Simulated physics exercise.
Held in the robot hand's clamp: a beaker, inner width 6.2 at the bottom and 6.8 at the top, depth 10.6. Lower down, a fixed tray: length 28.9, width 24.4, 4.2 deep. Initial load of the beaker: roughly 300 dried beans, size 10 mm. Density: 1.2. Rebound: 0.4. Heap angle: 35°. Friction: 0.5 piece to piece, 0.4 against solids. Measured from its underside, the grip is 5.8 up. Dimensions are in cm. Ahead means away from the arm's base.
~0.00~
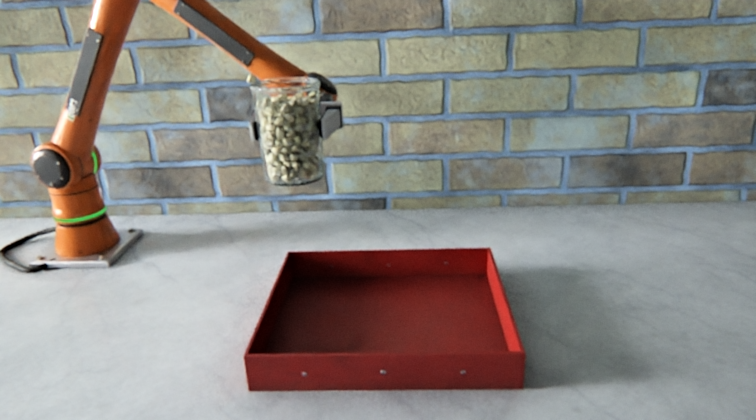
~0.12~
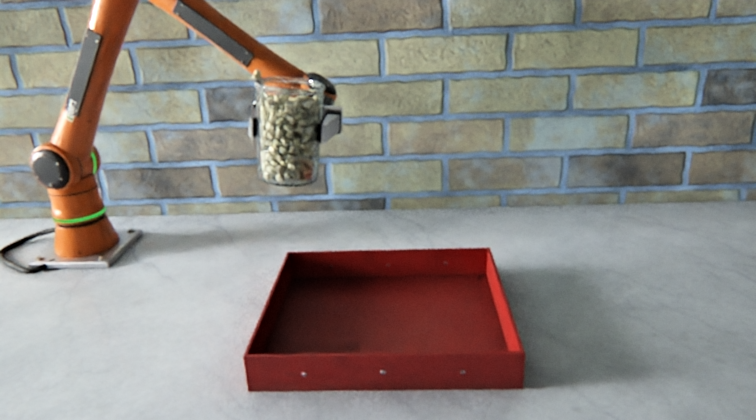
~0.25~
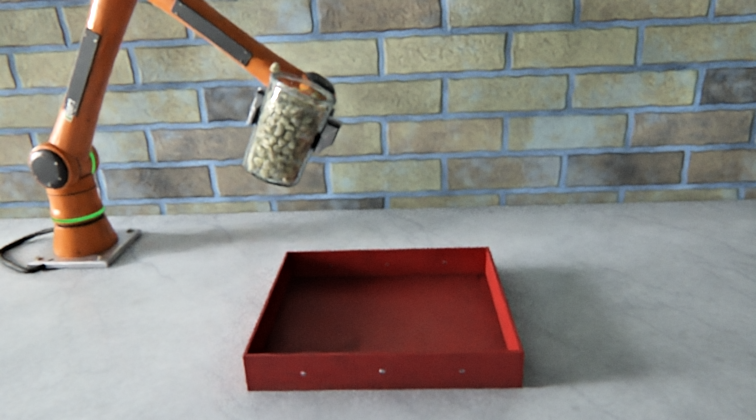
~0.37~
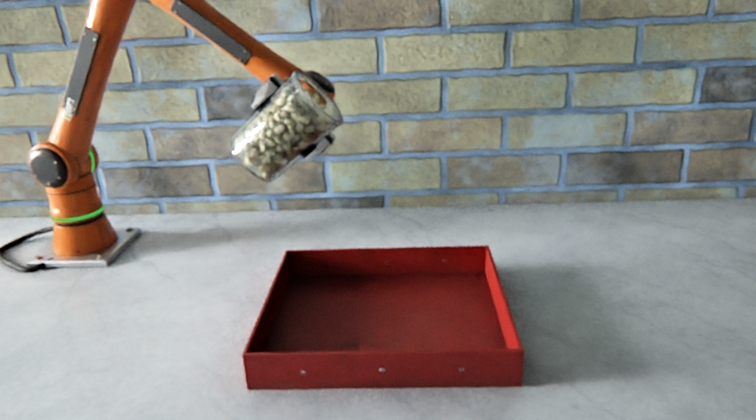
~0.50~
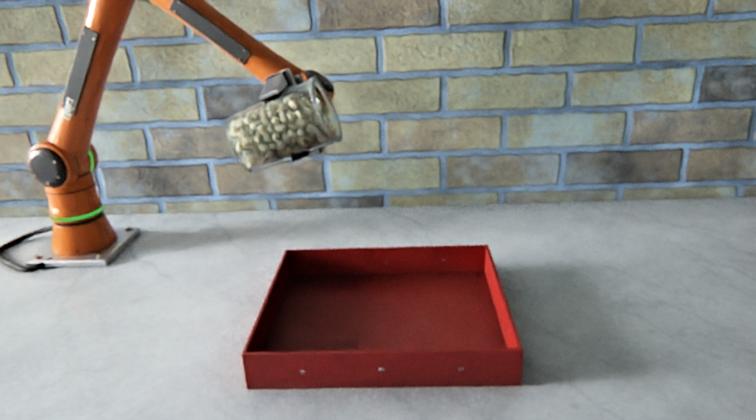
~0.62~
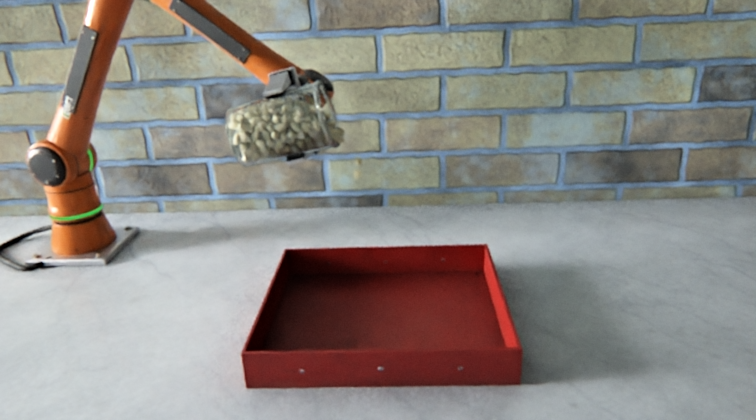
An orange robot arm held a clear beaker of pale dried beans above and behind an empty red tray, then steadily tilted it to the right until it lay nearly on its side.
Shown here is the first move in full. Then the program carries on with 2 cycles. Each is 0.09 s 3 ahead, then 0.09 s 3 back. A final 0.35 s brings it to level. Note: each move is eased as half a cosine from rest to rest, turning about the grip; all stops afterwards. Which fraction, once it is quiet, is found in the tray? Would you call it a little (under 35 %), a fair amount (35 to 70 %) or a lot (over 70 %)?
I would call it a fair amount, 35 to 70 %.
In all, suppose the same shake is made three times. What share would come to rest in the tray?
About 50 %.
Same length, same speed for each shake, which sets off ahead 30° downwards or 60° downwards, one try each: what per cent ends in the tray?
Estimates, in order: 20 % then 10 %.
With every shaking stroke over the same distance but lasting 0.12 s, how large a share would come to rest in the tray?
Estimate: Close to 30 percent.
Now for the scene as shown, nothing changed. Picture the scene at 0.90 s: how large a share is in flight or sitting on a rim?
Around 20 per cent of the load.
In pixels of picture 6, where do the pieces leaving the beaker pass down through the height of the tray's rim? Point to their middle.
Estimated centre around (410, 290) in pixels.
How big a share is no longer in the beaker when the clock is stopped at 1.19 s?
Near 45 per cent.
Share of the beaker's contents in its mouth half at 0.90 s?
Around 50 in a hundred.
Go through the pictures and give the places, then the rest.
The first picture shows beaker middle at (290, 133), level; upper third of the load around (288, 109), from x 250 to 315, top at y 80; 304 in the beaker.
The second picture shows beaker middle at (289, 133), tilted 7° forward; upper third of the load around (289, 110), from x 260 to 315, top at y 75.
The third picture shows beaker middle at (287, 132), tilted 27° forward; upper third of the load around (290, 111), from x 250 to 325, top at y 70.
The fourth picture shows beaker middle at (285, 130), tilted 50° forward; upper third of the load around (291, 113), from x 240 to 330, top at y 90.
The fifth picture shows beaker middle at (283, 128), tilted 70° forward; upper third of the load around (288, 114), from x 235 to 330, top at y 95.
The sixth picture shows beaker middle at (282, 126), tilted 77° forward; upper third of the load around (280, 115), from x 235 to 360, top at y 100; 302 in the beaker, 2 in flight or on a rim.
After 0.90 s, tilted 77° forward, highest piece 28 above the table; 224 in the beaker, 18 in the tray, 62 in flight or on a rim.
After 1.19 s, tilted 27° forward, highest piece 30 above the table; 171 in the beaker, 127 in the tray, 6 in flight or on a rim.
After 1.53 s, level, highest piece 27 above the table; 171 in the beaker, 133 in the tray.
After 2.58 s, level, highest piece 27 above the table; 171 in the beaker, 133 in the tray.
At rest, 171 in the beaker, 133 in the tray. That is 44 % in the tray.
